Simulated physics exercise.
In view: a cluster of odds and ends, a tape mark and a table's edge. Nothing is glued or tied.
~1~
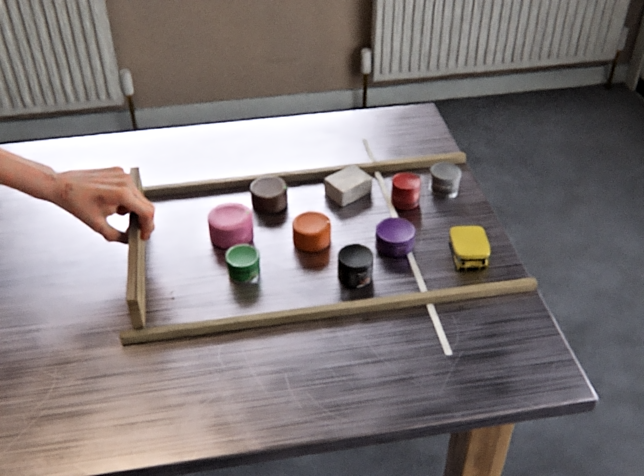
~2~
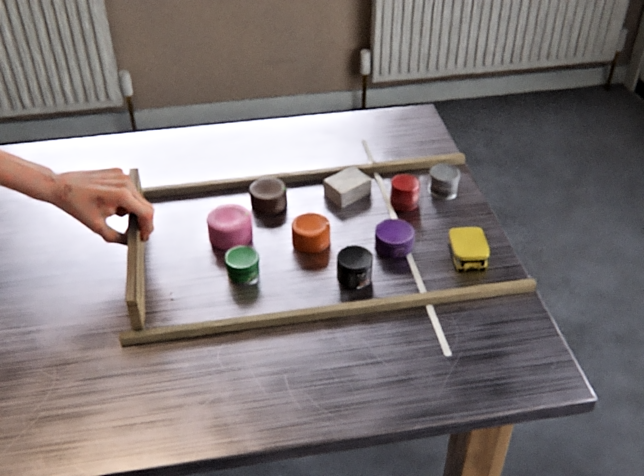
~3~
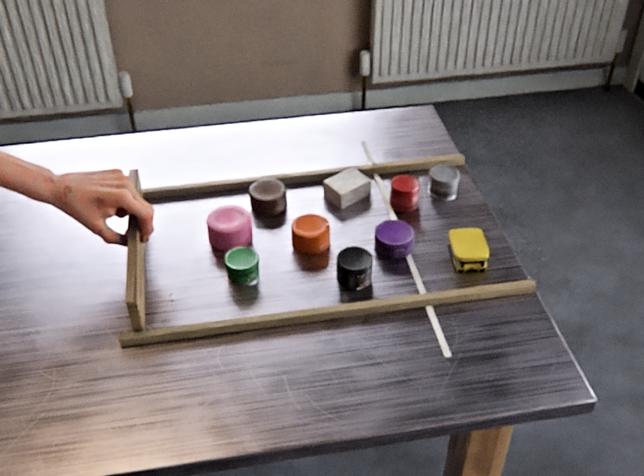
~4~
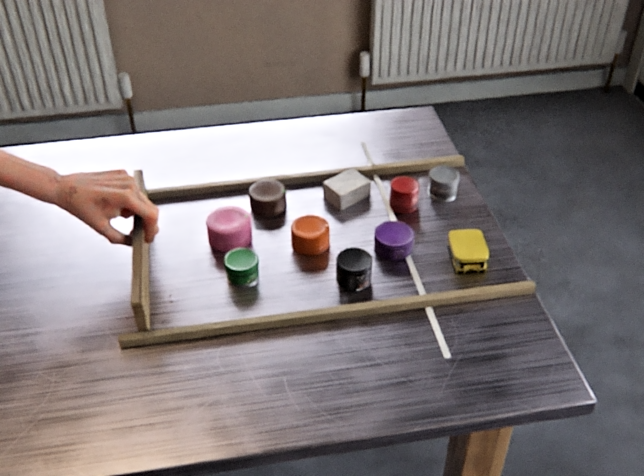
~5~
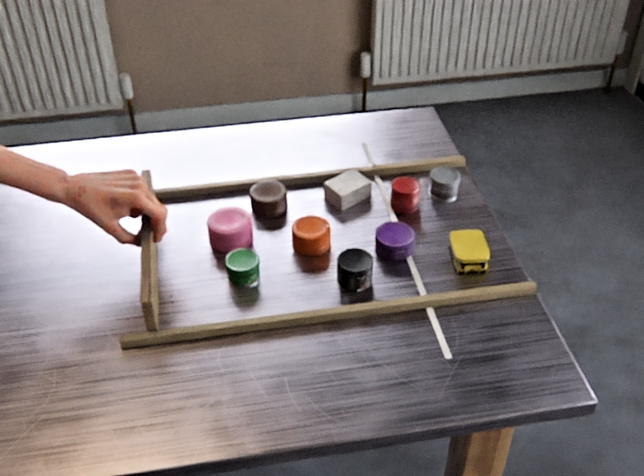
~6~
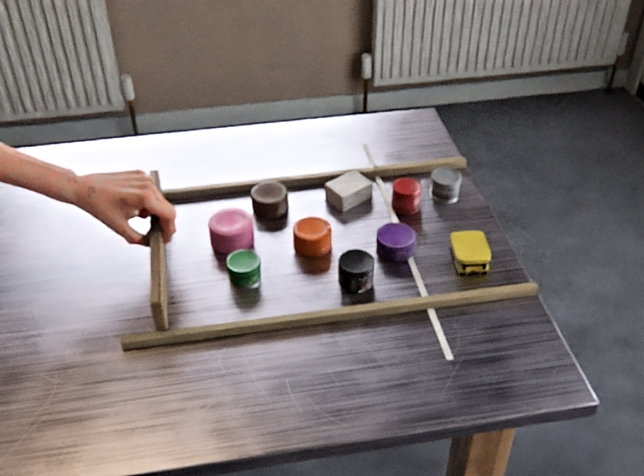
On a tabletop, a hand holds an upright board still, then slides it slightly right toward small colourful pots between wooden rails.
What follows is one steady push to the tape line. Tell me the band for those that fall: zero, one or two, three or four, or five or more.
The number that fall off is zero.
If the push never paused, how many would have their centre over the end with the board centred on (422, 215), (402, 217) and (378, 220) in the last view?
It would be 1, 0 and 0.
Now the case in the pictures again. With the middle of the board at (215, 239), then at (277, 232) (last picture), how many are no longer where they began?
By then 1, and 4.
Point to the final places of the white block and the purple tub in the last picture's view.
First (436, 175), then (476, 242).
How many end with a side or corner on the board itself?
In contact: 4.
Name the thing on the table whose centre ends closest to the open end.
That is the grey pot.
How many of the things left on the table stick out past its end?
2 of them.
Soon after, none off yet; grey pot at rest near (445, 185); yellow case at rest near (470, 254); red tub at rest near (406, 196).
After that, none off yet; grey pot at rest near (447, 185); yellow case displaced a little near (485, 257); red tub moving near (412, 195).
In the end, the number that fall off is zero.
